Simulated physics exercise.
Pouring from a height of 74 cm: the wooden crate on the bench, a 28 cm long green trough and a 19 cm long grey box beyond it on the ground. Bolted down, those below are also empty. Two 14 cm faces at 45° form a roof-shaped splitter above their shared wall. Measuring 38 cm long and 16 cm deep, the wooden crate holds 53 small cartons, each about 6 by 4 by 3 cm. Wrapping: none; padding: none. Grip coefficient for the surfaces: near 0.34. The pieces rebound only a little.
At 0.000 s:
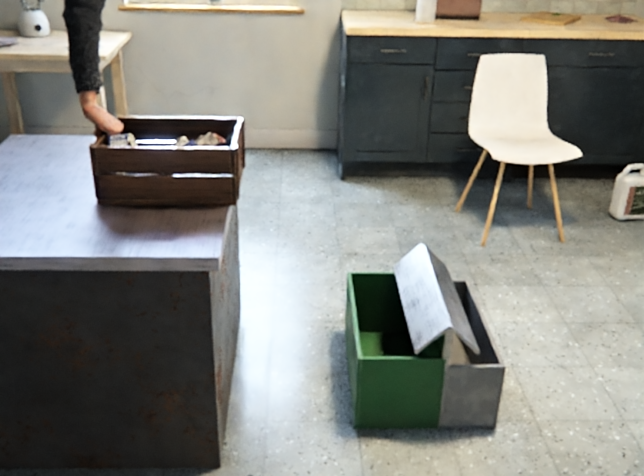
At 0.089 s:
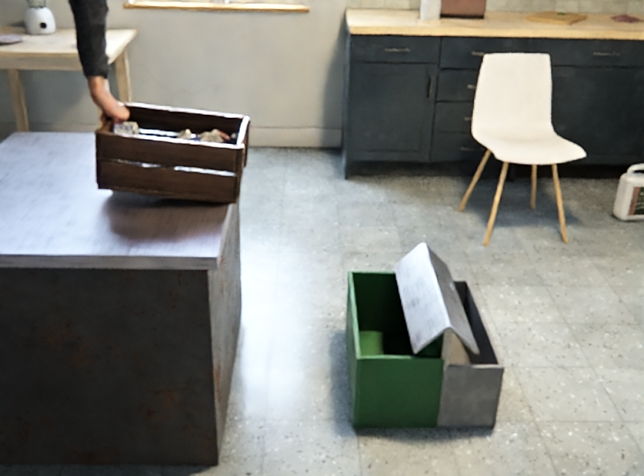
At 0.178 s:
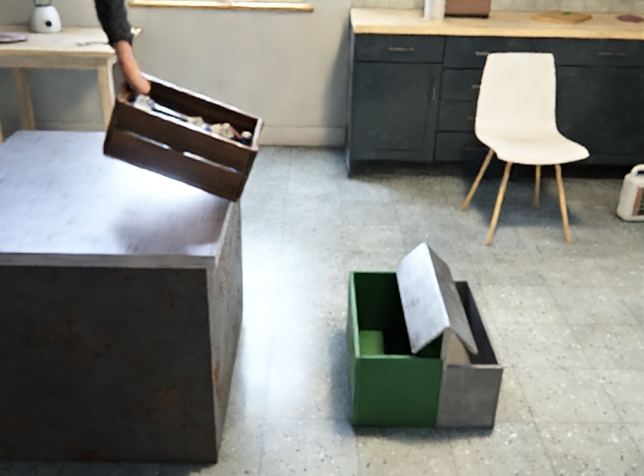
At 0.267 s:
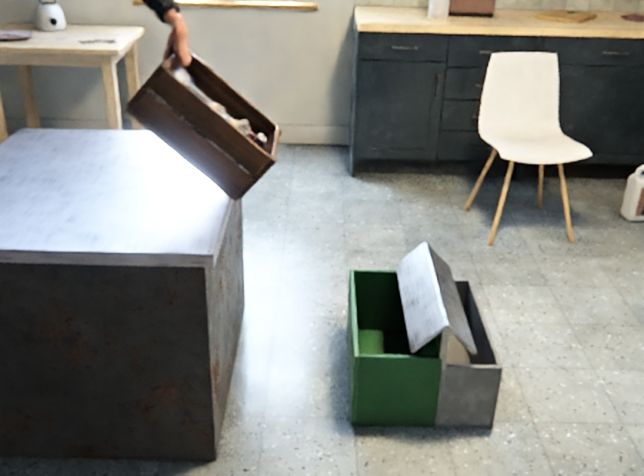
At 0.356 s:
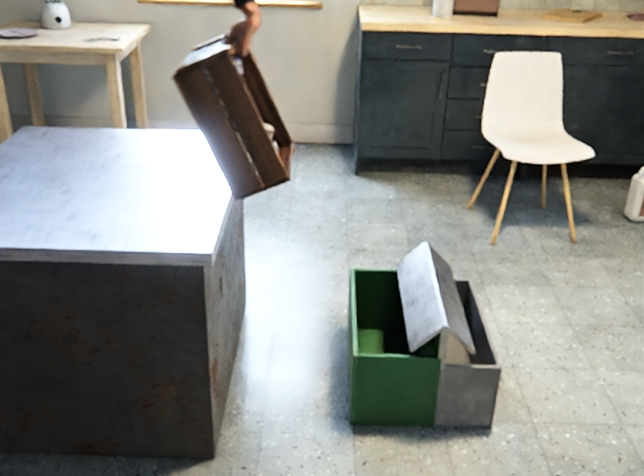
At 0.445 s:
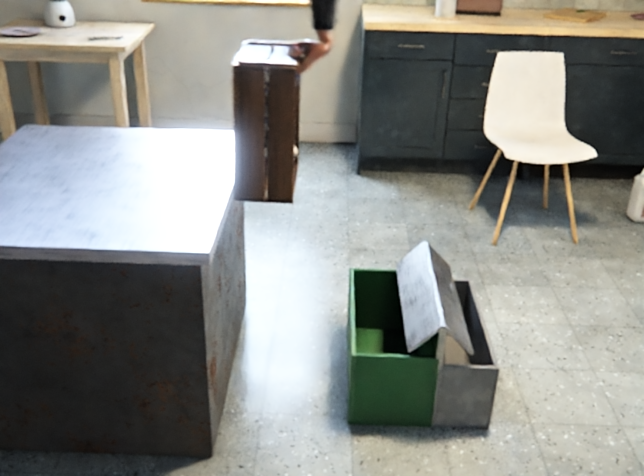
At the start, a wooden crate of small items sits level on a dark bench, a hand at its left end, with a green trough and grey box on the floor. The hand lifts that end, tilting the crate rightward, steeper and steeper, until it stands upright past the bench's edge.
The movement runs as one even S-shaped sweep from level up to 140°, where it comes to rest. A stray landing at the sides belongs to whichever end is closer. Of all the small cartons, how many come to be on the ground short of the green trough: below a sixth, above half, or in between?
One sixth up to one half of the load ends on the ground short of the green trough.
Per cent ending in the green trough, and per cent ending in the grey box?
Shares: Approx. 45 % and 5 %.
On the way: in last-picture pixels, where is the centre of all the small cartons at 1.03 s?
Somewhere around (372, 365) in pixels.
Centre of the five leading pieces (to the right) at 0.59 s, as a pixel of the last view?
Somewhere near pixel (368, 135).
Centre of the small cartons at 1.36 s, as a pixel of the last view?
Somewhere near (364, 365) in pixels.
After 0.59 s, tilt 125°; 40 still in the wooden crate and 13 in the air.
After 0.77 s, tilt 140°; 4 still in the wooden crate, 7 in the green trough and 42 in the air.
After 1.03 s, tilt 140°; 24 in the green trough, 2 in the grey box, 17 on the ground short of the green trough, 7 on the ground beyond the grey box and 3 in the air.
When it is over (at 1.36 s), 23 in the green trough, 2 in the grey box, 20 on the ground short of the green trough and 8 on the ground beyond the grey box. Asked share, 20 of 53, 38 per cent.
